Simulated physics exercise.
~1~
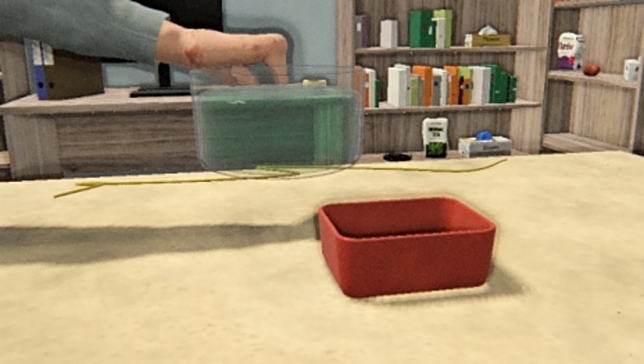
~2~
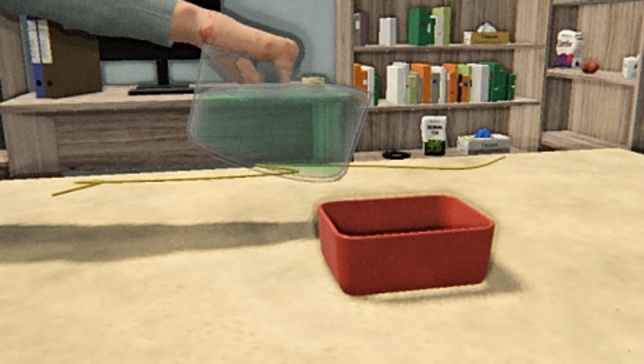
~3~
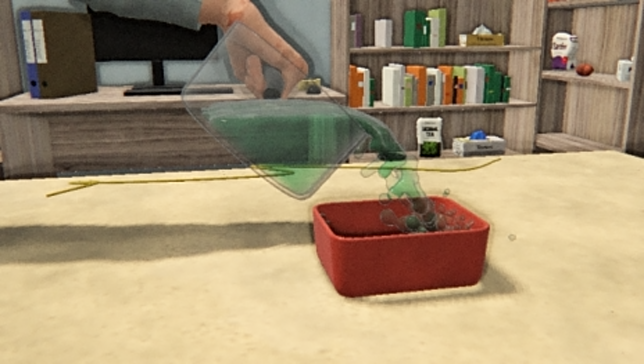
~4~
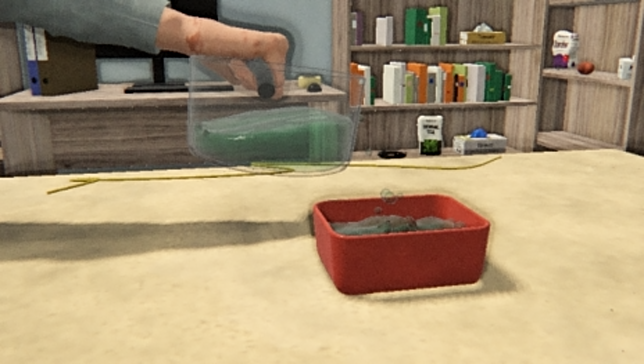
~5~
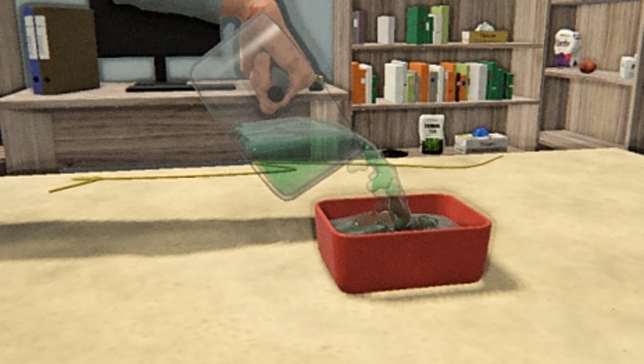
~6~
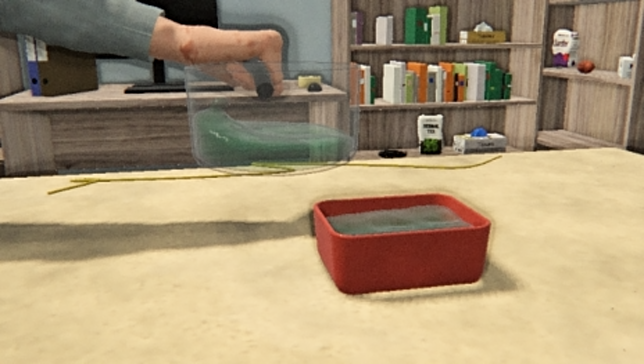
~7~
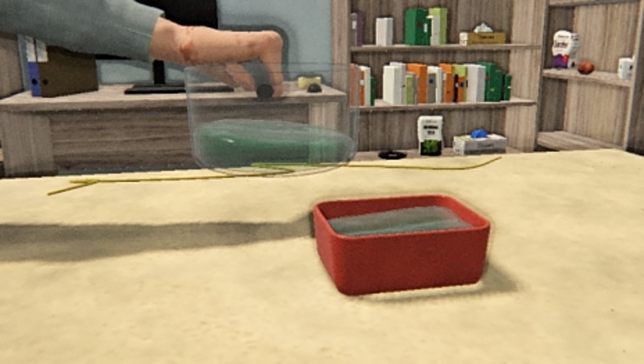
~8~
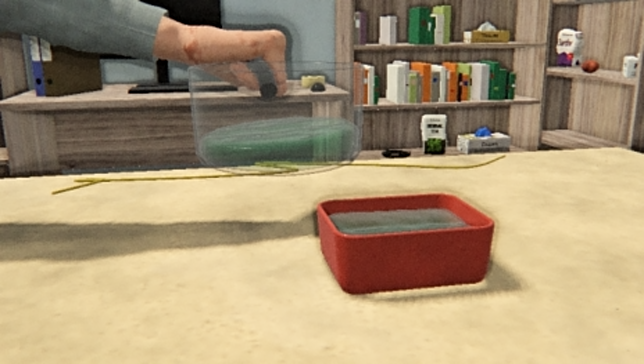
A hand tips a clear container twice, pouring green liquid into a red tub, then levels it.
